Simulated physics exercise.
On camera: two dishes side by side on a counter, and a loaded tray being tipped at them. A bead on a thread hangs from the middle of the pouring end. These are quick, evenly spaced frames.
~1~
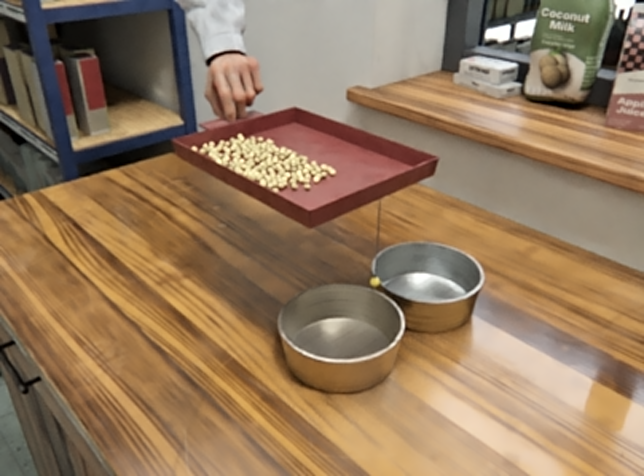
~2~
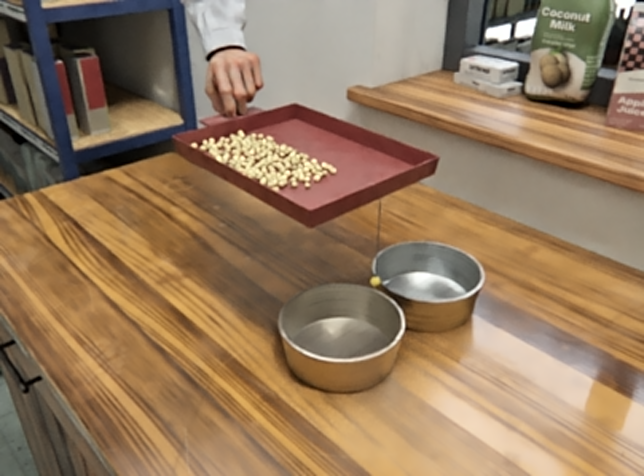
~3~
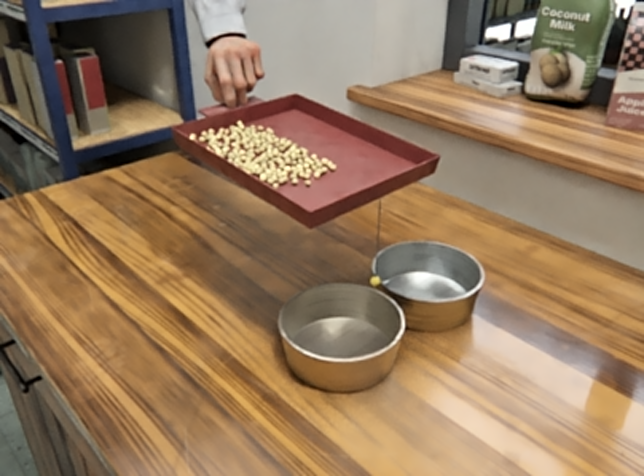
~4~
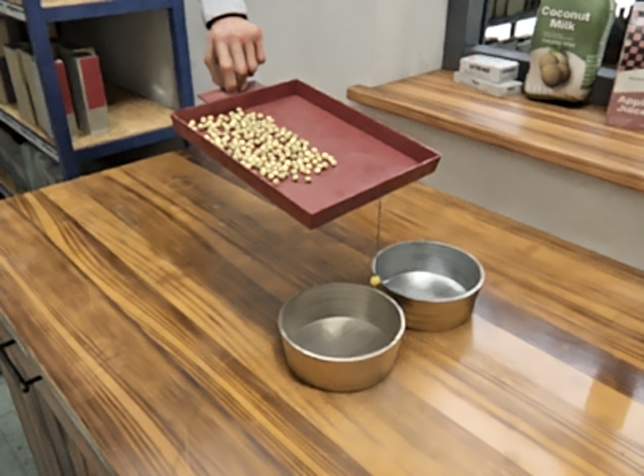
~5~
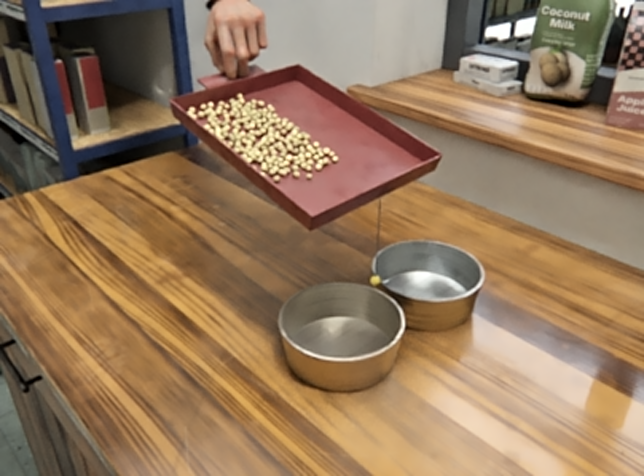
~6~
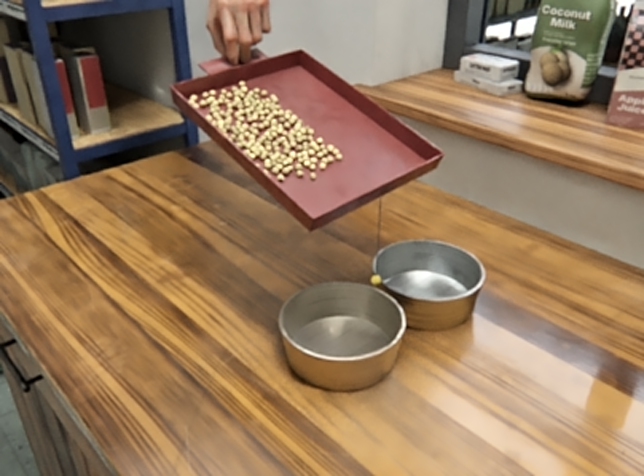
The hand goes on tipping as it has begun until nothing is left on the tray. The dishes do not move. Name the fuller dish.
Fuller: The left dish.
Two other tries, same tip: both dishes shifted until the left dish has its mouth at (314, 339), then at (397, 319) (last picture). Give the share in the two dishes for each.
Roughly 80 per cent, and 50 per cent.
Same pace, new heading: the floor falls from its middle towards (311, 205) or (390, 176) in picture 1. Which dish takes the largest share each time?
The first try: The left one. The second: The right one.
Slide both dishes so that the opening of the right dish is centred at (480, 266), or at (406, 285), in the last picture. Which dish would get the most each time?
One: The dish on the left. Two: The left-hand dish.
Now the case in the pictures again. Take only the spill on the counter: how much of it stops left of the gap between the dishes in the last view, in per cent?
Near 30 %.
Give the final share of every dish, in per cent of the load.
Left dish: 90 %, right dish: 0 %.
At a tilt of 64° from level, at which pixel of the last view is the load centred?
At about (332, 211).
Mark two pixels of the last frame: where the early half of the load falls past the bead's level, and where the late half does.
The first part at (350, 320); the rest at (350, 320).
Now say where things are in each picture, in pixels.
In the first picture, corners of the pouring end at (310, 208) and (436, 157), level; middle of the load at (257, 161), soya beans; left dish at (385, 364); right dish at (470, 307); bead on its thread at (375, 282).
In the second picture, corners of the pouring end at (311, 208) and (436, 156), level; middle of the load at (258, 158).
In the third picture, corners of the pouring end at (311, 209) and (437, 156), tipped barely, lowest at the left corner; middle of the load at (257, 152).
In the fourth picture, corners of the pouring end at (312, 211) and (438, 155), tipped a little, lowest at the left corner; middle of the load at (257, 142).
In the fifth picture, corners of the pouring end at (313, 213) and (439, 154), tipped a little, lowest at the left corner; middle of the load at (258, 134).
In the sixth picture, corners of the pouring end at (314, 215) and (441, 153), tipped clearly, lowest at the left corner; middle of the load at (261, 127), most on the move; left dish at (386, 362); right dish at (471, 304).
Soon, tray tipped steeply; most on the tray; a stray few in the left dish; a stray few outside both; a small part in the air.
A while on, tray tipped past a quarter turn; about half on the tray; about a quarter in the left dish; a small part outside both; about a quarter in the air.
Towards the end, tray tipped past a quarter turn; nearly all in the left dish; a small part outside both.
Finally, tray tipped past a quarter turn; nearly all in the left dish; none in the right dish; a small part outside both.
